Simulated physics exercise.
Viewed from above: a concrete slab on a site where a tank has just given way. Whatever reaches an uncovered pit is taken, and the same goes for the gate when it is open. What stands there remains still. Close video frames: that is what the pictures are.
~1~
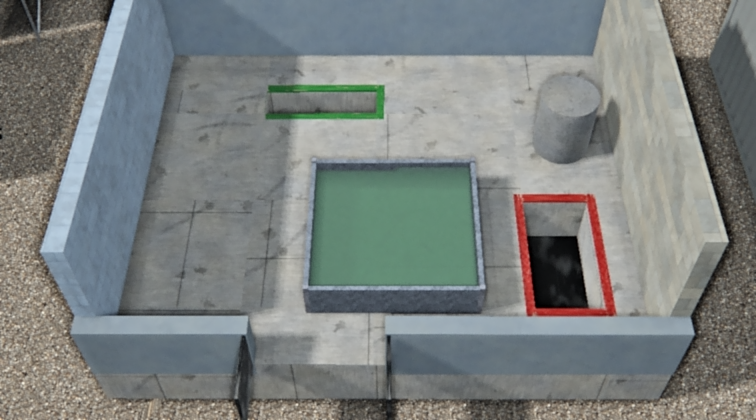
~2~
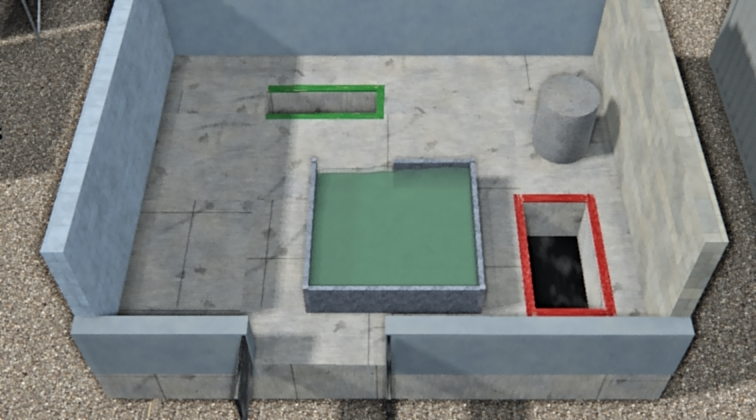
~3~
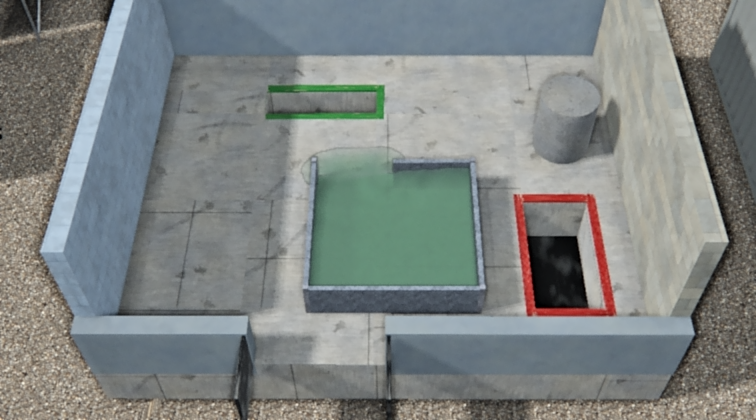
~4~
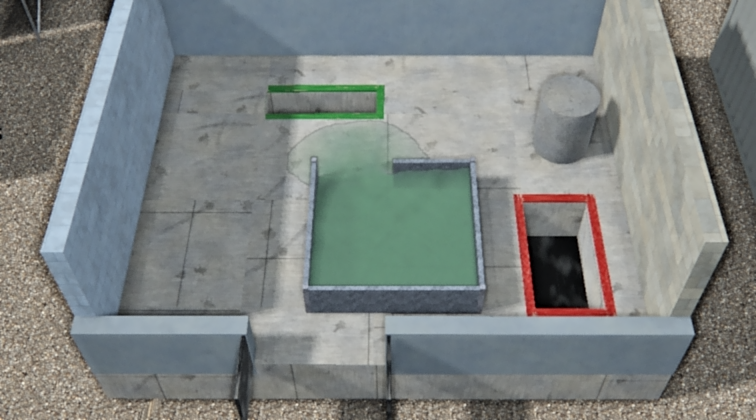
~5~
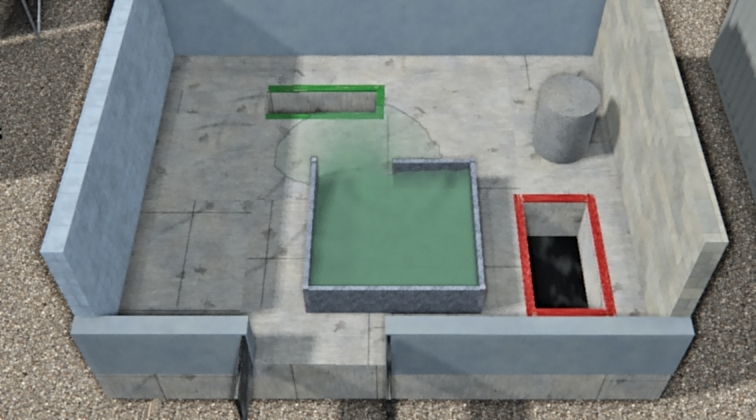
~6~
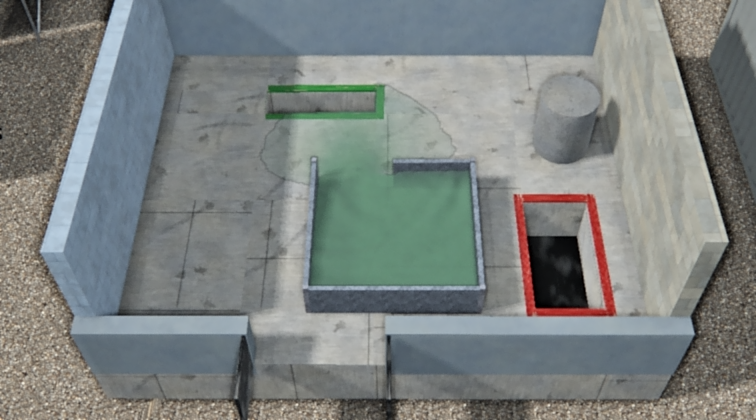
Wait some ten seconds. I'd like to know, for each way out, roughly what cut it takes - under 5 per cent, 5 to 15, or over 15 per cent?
Outcome: The gate pulls in barely a drop - beneath five per cent; the red pit pulls in barely a drop - beneath five per cent; the green pit pulls in a good deal - past fifteen per cent.
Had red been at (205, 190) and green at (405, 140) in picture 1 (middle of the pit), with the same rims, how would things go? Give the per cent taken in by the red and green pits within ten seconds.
Of everything, red catches 12 per cent while green catches 45 per cent.
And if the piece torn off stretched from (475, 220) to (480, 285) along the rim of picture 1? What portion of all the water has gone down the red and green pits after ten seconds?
For red it's about 70 per cent, and for green about 0 per cent.
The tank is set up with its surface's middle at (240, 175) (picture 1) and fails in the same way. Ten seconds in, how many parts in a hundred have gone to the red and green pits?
Result in per cent: Red pit 6, green pit 35.
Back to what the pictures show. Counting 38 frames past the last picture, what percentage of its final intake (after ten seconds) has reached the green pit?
Some 75 in a hundred.
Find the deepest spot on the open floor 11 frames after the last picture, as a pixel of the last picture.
My pick is (338, 179).
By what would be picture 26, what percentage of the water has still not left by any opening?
My estimate is some 72 percent.
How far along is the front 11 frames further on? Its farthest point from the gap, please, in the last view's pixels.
I'd say near (535, 58).
A moment on, water covers 20 % of the floor; the gate 0 %, the red pit 0 %, the green pit 7 %.
Next, water covers 25 % of the floor; the gate 0 %, the red pit 0 %, the green pit 17 %.
Then, water covers 35 % of the floor; the gate 0 %, the red pit 0 %, the green pit 28 %.
Later, water covers 45 % of the floor; the gate 0 %, the red pit 0 %, the green pit 42 %.
In the end, water covers 50 % of the floor; the gate 0 %, the red pit 2 %, the green pit 54 %.
